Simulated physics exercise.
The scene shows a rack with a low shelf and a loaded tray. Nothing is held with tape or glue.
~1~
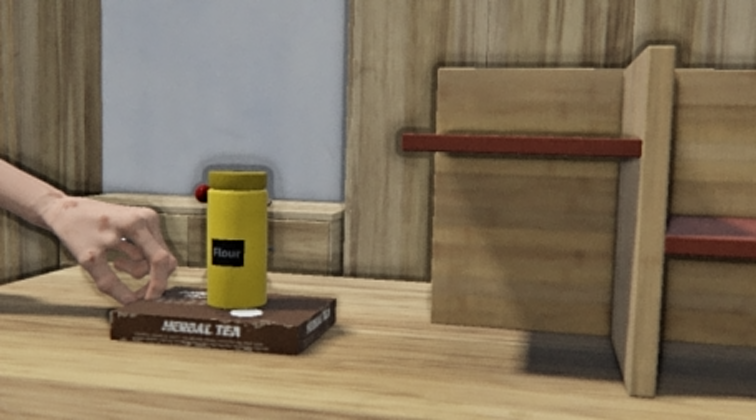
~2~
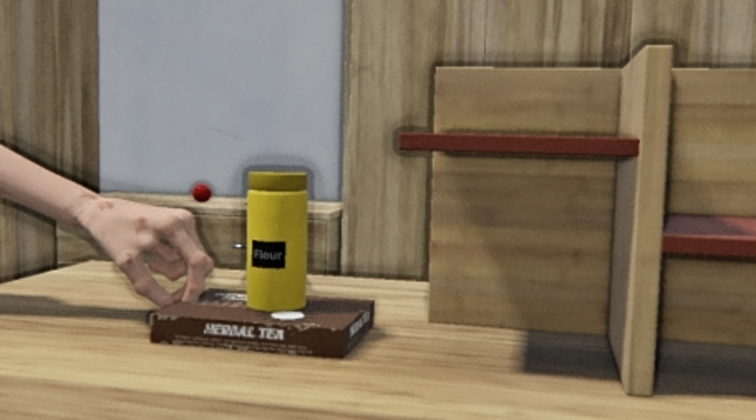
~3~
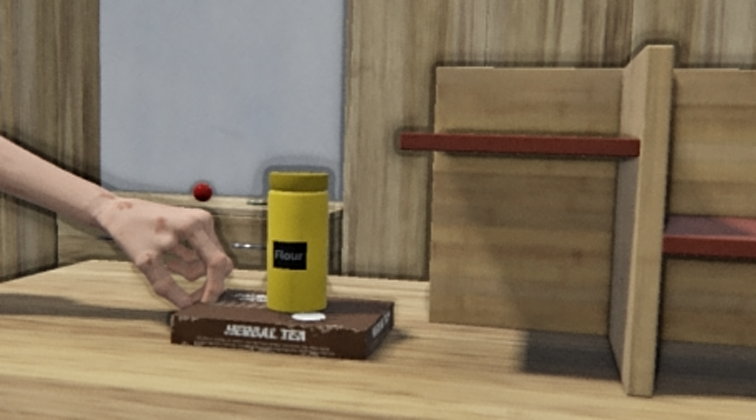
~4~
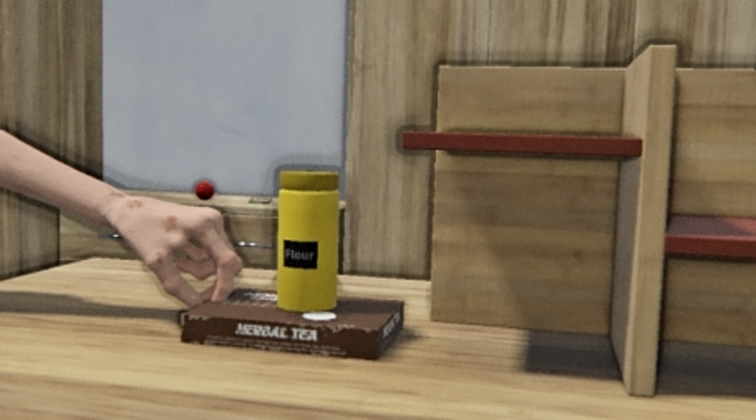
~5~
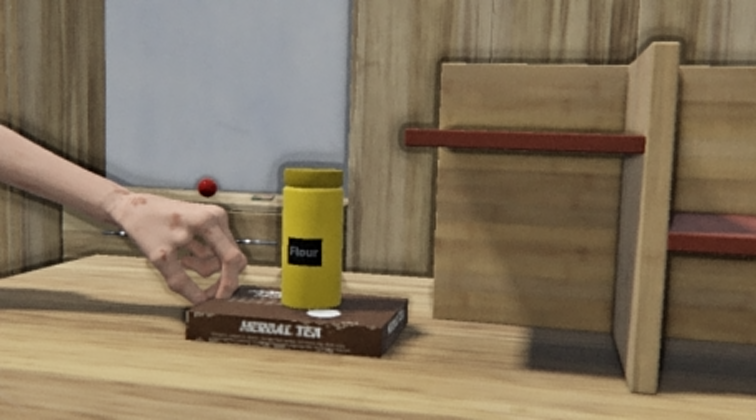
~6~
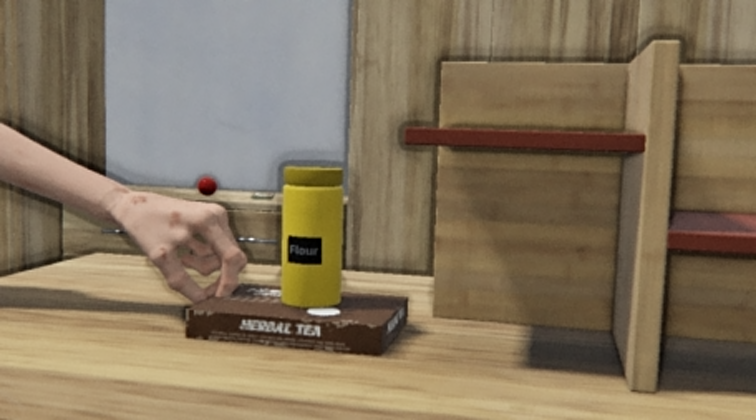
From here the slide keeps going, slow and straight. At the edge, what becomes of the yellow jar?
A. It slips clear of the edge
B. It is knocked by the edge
Answer: A.
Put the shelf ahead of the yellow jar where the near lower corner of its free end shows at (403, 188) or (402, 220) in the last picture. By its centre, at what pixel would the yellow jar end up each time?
I'd expect it to end near (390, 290) and near (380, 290), respectively.
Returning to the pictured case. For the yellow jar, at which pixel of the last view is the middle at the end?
Around (527, 249).
Then, 0.64 s on from there, yellow jar riding along near (363, 239).
Then, 1.16 s on from there, yellow jar riding along near (432, 243).
Then, 1.58 s on from there, yellow jar riding along near (491, 247).
In the end, the yellow jar passes below, near (527, 249).
